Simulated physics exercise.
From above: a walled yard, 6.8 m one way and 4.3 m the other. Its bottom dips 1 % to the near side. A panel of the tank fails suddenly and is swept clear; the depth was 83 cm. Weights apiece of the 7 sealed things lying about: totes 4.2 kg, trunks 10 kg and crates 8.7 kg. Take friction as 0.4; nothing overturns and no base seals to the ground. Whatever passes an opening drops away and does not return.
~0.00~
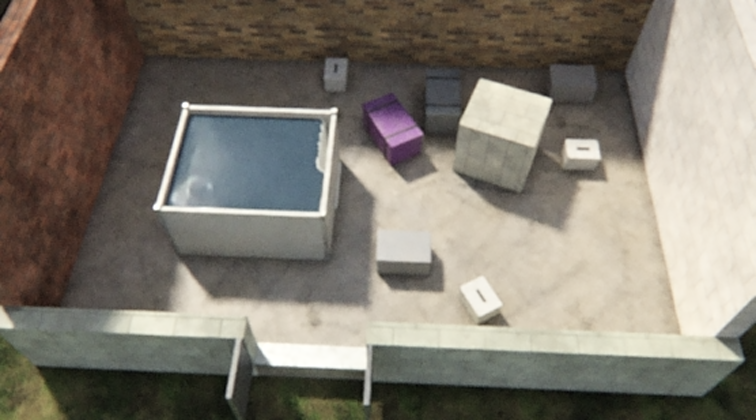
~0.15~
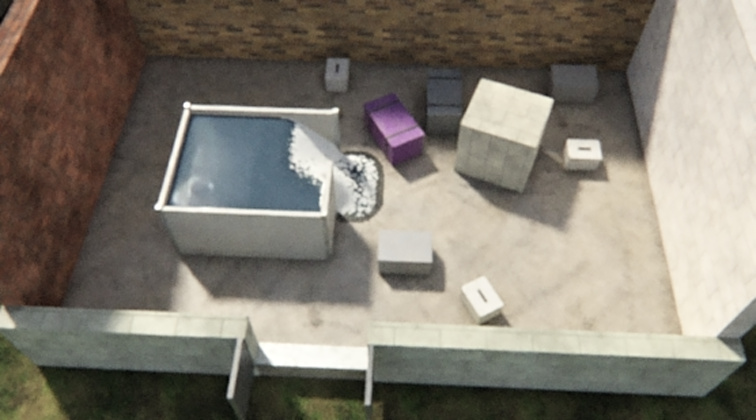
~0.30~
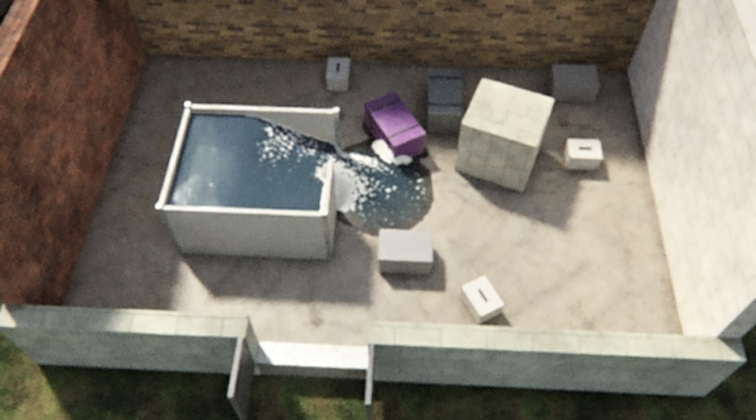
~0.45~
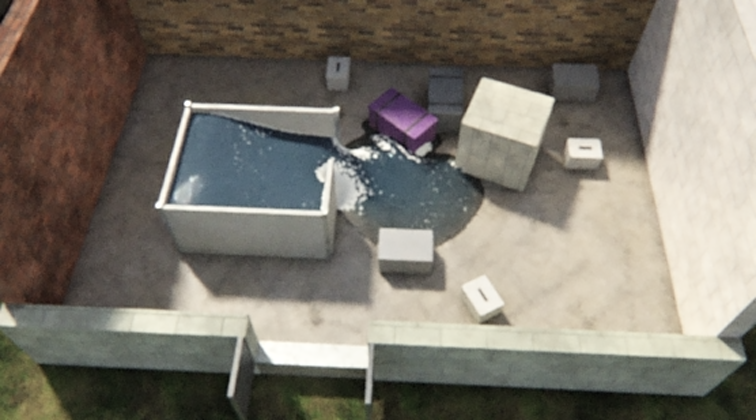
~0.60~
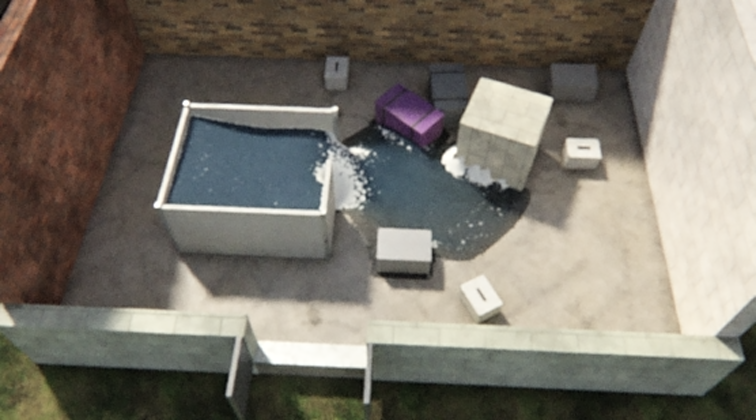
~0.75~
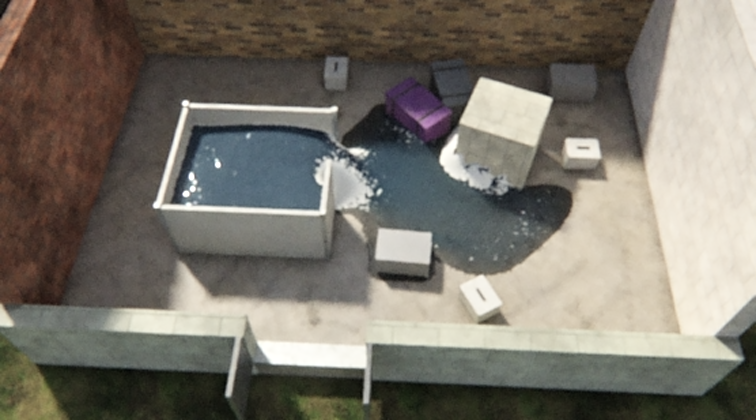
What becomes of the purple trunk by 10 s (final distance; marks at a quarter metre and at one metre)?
Purple trunk gets carried off.
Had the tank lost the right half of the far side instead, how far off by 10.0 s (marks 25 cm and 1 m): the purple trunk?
Then the purple trunk moves a short way.
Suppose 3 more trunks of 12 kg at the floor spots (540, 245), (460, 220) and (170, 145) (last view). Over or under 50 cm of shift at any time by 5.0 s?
In turn: More, more, less.
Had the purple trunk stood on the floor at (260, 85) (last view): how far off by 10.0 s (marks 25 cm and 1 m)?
It gets carried off.
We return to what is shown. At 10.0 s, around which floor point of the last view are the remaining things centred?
At about (406, 191).
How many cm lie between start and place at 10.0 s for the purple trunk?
Roughly 200 cm.
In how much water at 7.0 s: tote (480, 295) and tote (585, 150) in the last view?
About 9 and 10 cm.
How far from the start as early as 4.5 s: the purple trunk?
Roughly 200 cm by then.
After 2.0 s the purple trunk is near (510, 72), 1.7 m from its start, aground; 0 of 7 are out; 1 afloat.
After 4.5 s the purple trunk is near (563, 127), 2.1 m from its start, afloat; 0 of 7 are out; 4 afloat.
After 7.0 s the purple trunk is near (558, 113), 2.1 m from its start, afloat; 0 of 7 are out; 7 afloat.
After 10.0 s the purple trunk is near (510, 61), 1.9 m from its start, afloat; 0 of 7 are out; 7 afloat.
